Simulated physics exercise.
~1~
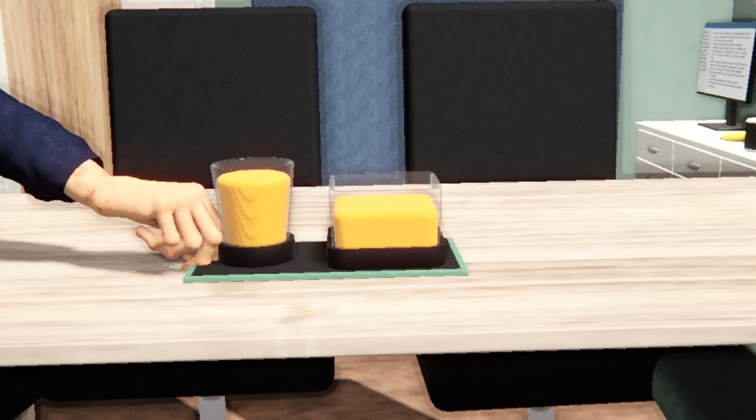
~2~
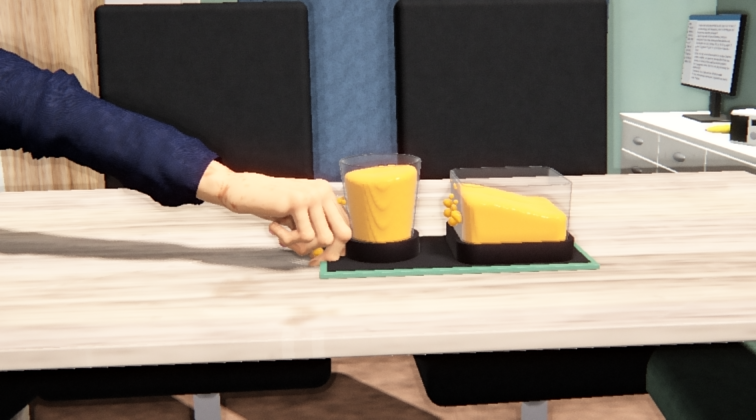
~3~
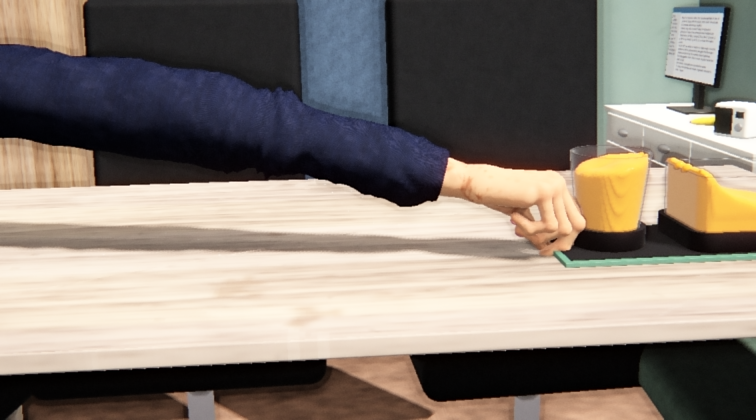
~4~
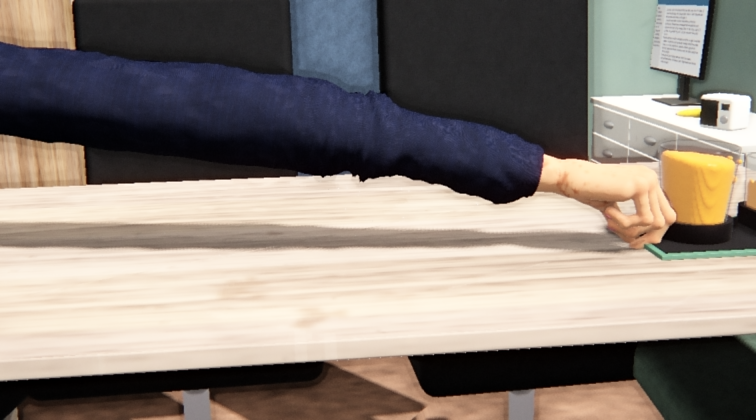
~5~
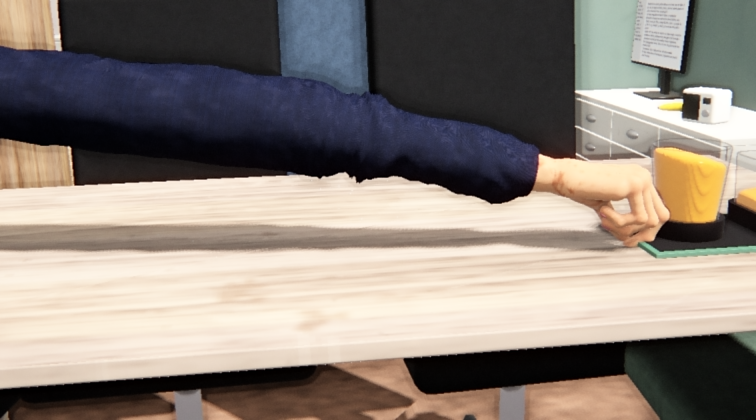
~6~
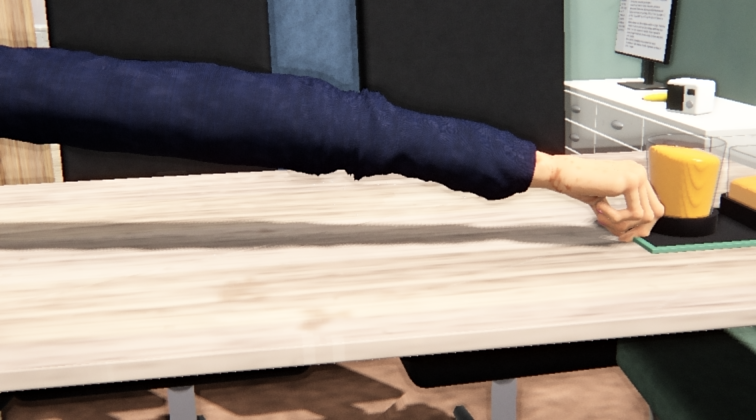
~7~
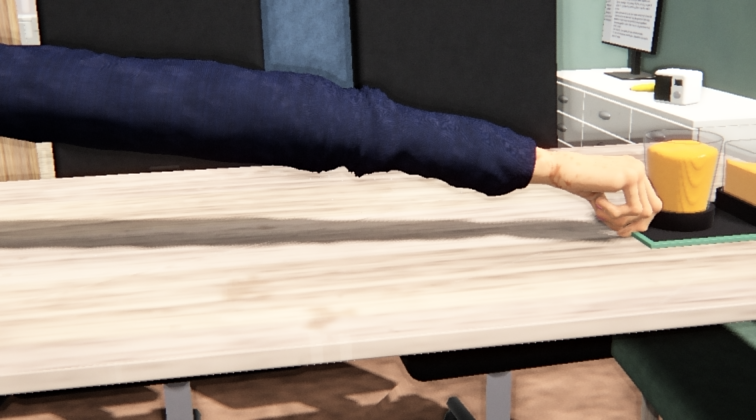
A hand slides a tray with two open containers of orange juice right, spilling some, then stops.
